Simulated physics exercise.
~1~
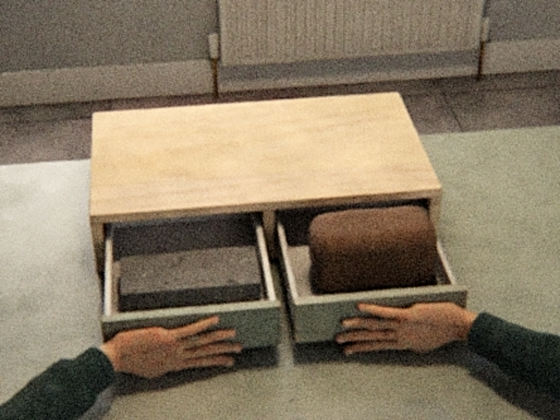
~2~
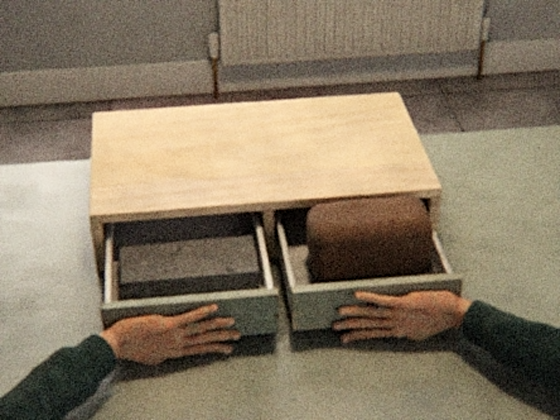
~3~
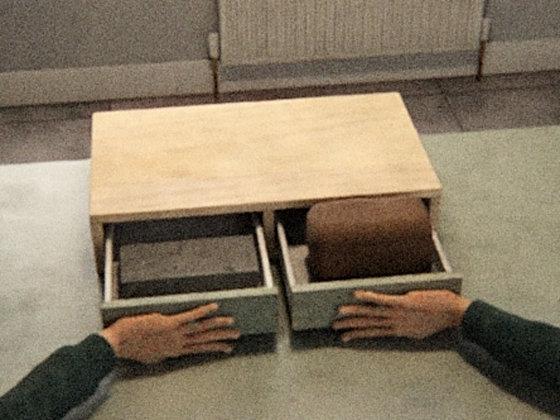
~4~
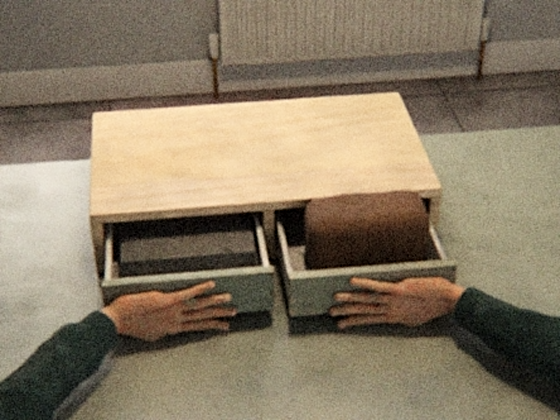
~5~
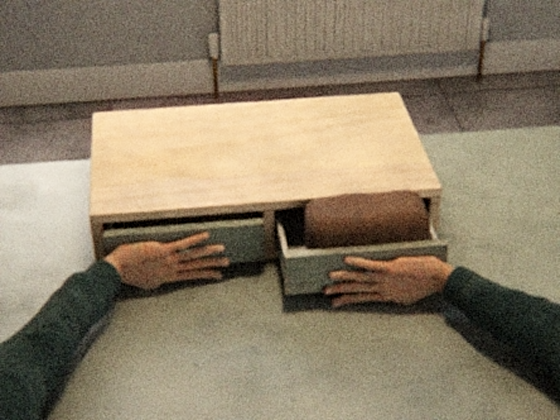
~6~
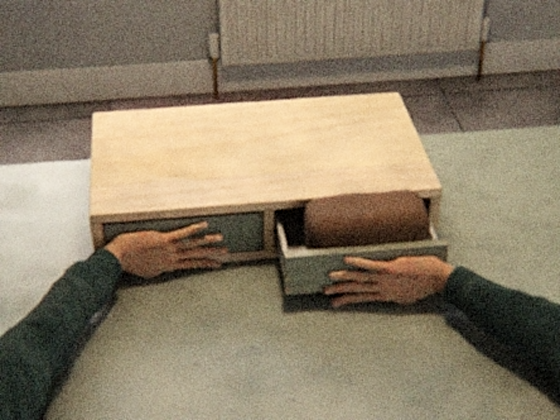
Two hands pushed at the open drawers of a wooden chest, the left holding a grey brick and the right a brown loaf; the left drawer slid fully shut, while the right moved in a little and stayed ajar with the loaf still showing.
